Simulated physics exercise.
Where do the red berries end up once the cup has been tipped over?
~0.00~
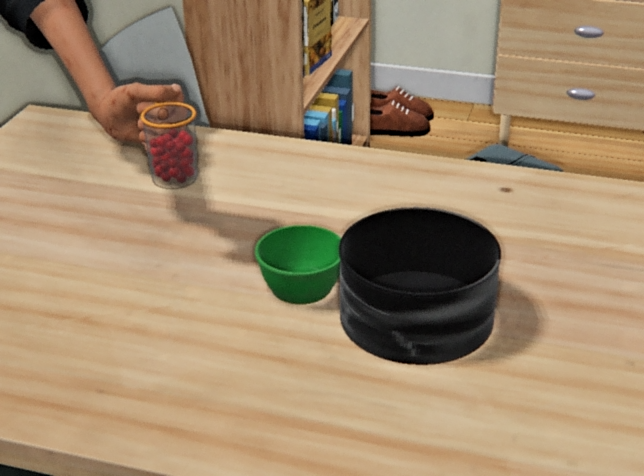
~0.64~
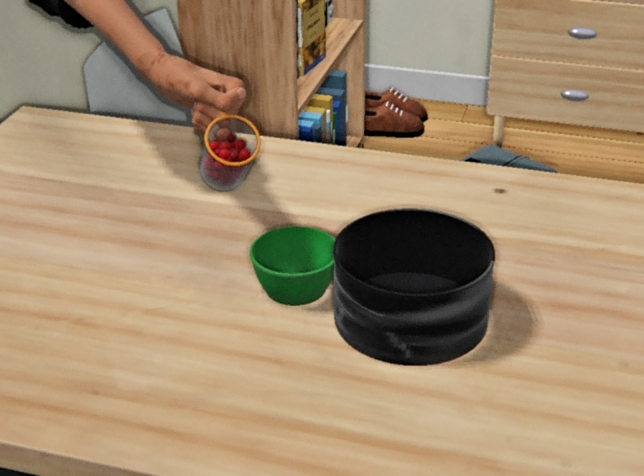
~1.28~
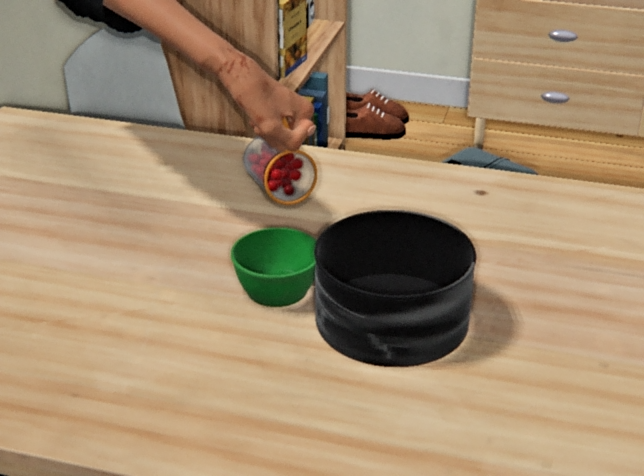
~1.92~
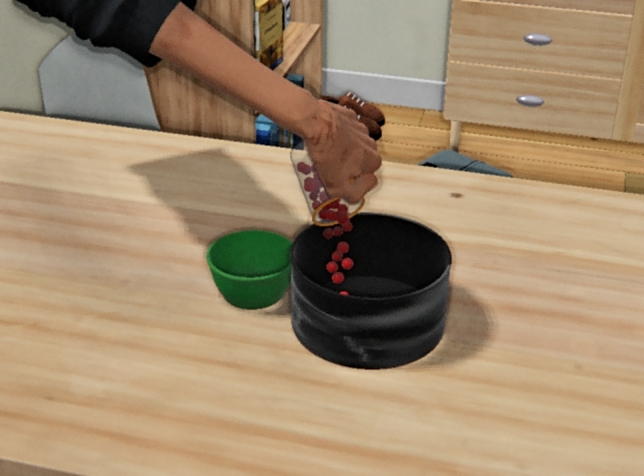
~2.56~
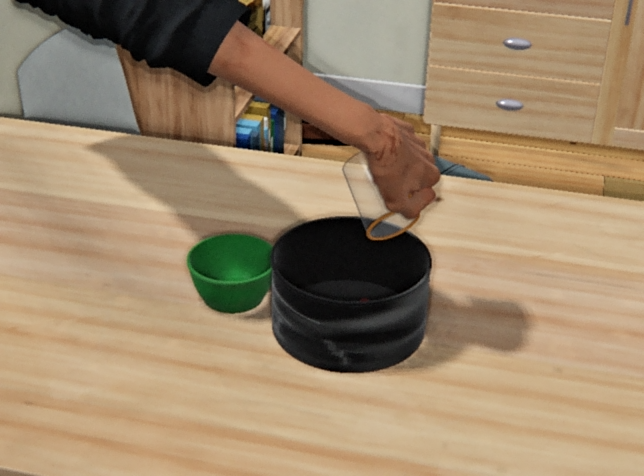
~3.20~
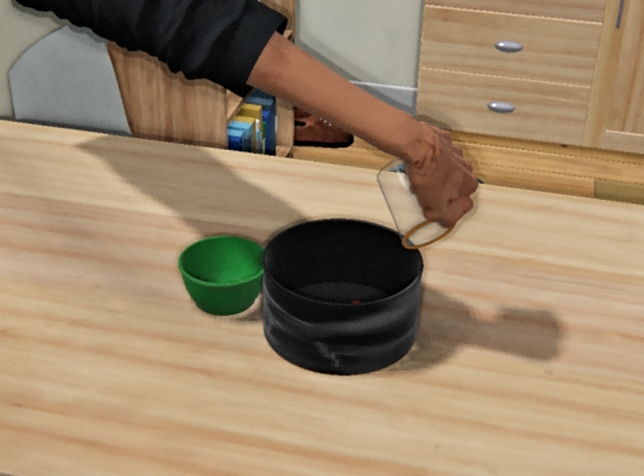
The red berries end up in the black pot. The green bowl stays empty and none lie on the table.
